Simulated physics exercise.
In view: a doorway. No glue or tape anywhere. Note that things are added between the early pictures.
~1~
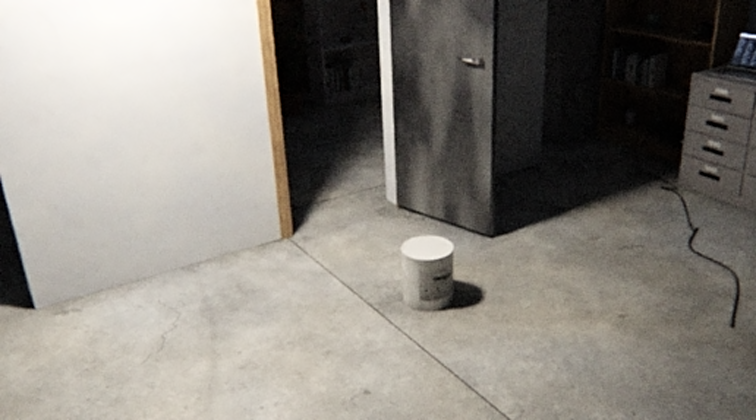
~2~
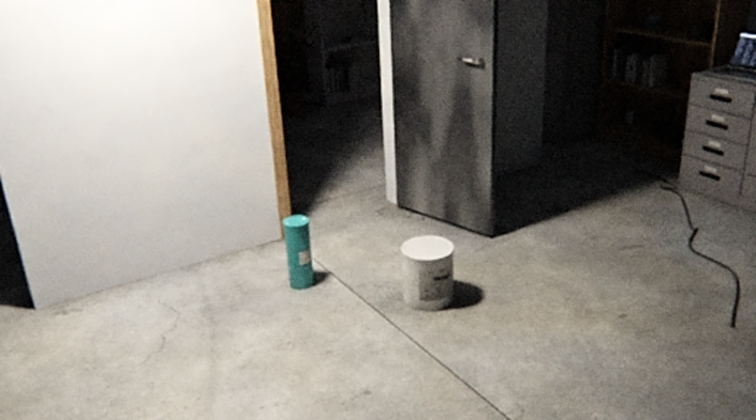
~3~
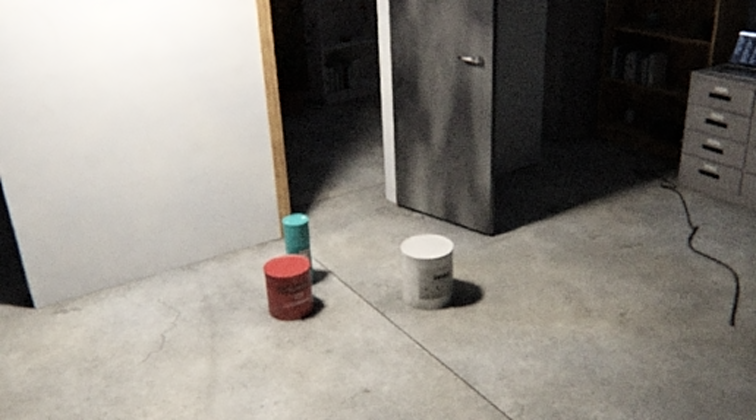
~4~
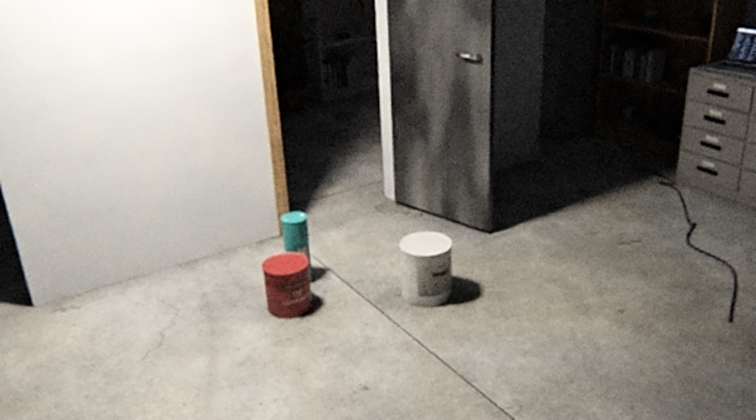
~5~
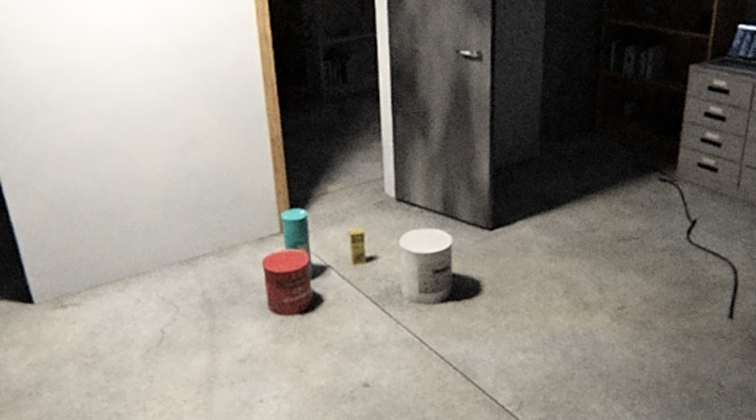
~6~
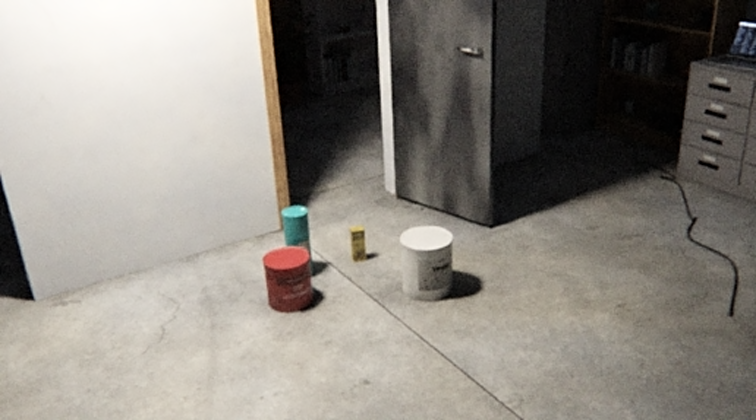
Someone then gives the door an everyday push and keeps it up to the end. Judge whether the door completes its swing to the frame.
It does complete it.
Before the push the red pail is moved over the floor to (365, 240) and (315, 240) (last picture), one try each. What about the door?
First it cannot finish its swing, then it finishes its swing.
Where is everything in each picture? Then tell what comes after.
In the first frame, door wide open and still.
In the second frame, door wide open and still; turquoise canister (299, 253).
In the third frame, door wide open and still; white pail (428, 272); red pail (289, 288).
In the fourth frame, door wide open and still; turquoise canister (297, 249); white pail (426, 269).
In the fifth frame, door wide open and still; red pail (288, 282); turquoise canister (297, 247).
In the sixth frame, door wide open and still; yellow carton (358, 244); white pail (427, 263).
Then, 0.80 s after the last picture, open by 72°.
Then, 1.30 s after the last picture, open by 31°.
At rest, open by 0°; all 4 in place. Seen from the same camera at the end, yellow carton near (358, 244).
